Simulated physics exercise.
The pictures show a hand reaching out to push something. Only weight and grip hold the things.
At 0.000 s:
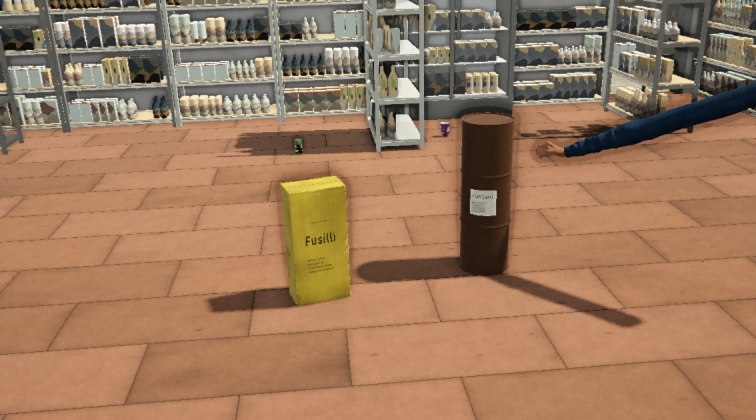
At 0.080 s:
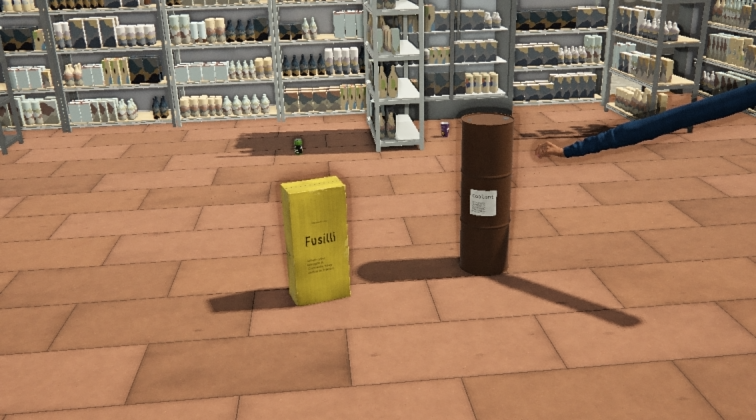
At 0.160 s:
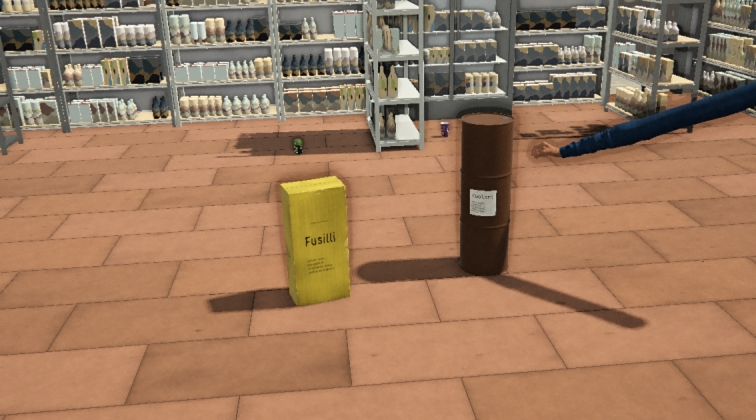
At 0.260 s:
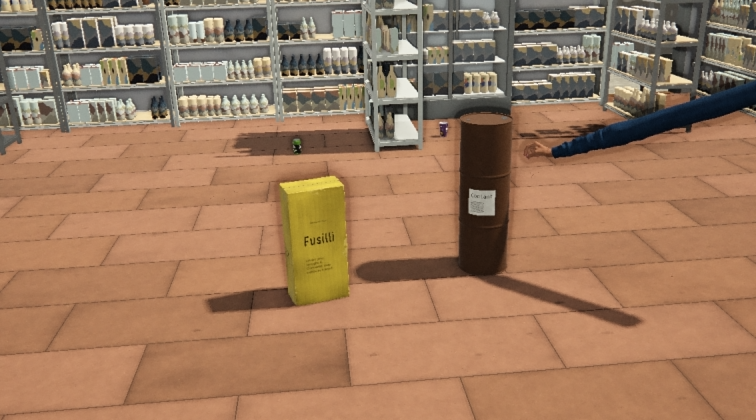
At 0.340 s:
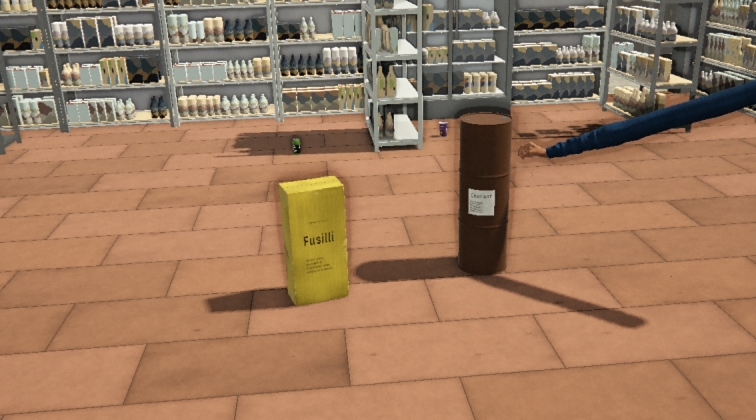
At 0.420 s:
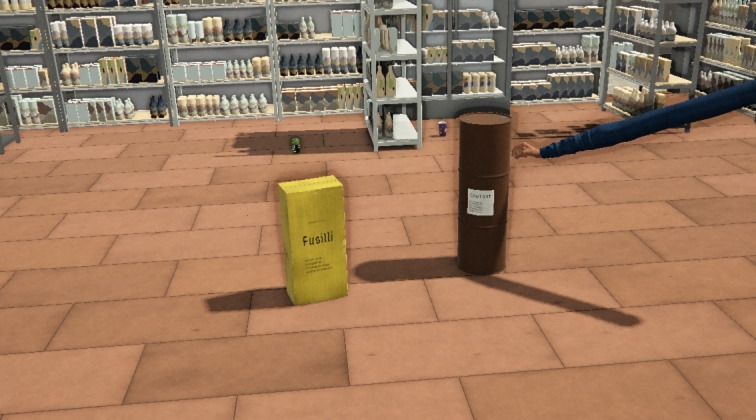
A blue-sleeved arm reaches left toward a brown drum standing beside a yellow Fusilli box.
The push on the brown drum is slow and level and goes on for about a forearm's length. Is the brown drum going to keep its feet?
The brown drum falls over.
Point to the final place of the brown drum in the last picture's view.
Near (375, 243).
By 1.22 s, brown drum tilted by 27° near (445, 194).
By 1.62 s, brown drum tilted by 70° near (394, 224).
By 1.92 s, brown drum on its side near (375, 246).
By 2.32 s, as before.
When it is over (3.4 s), lying over on the floor, brown drum. End places, in pixels of the last picture, brown drum near (375, 243).
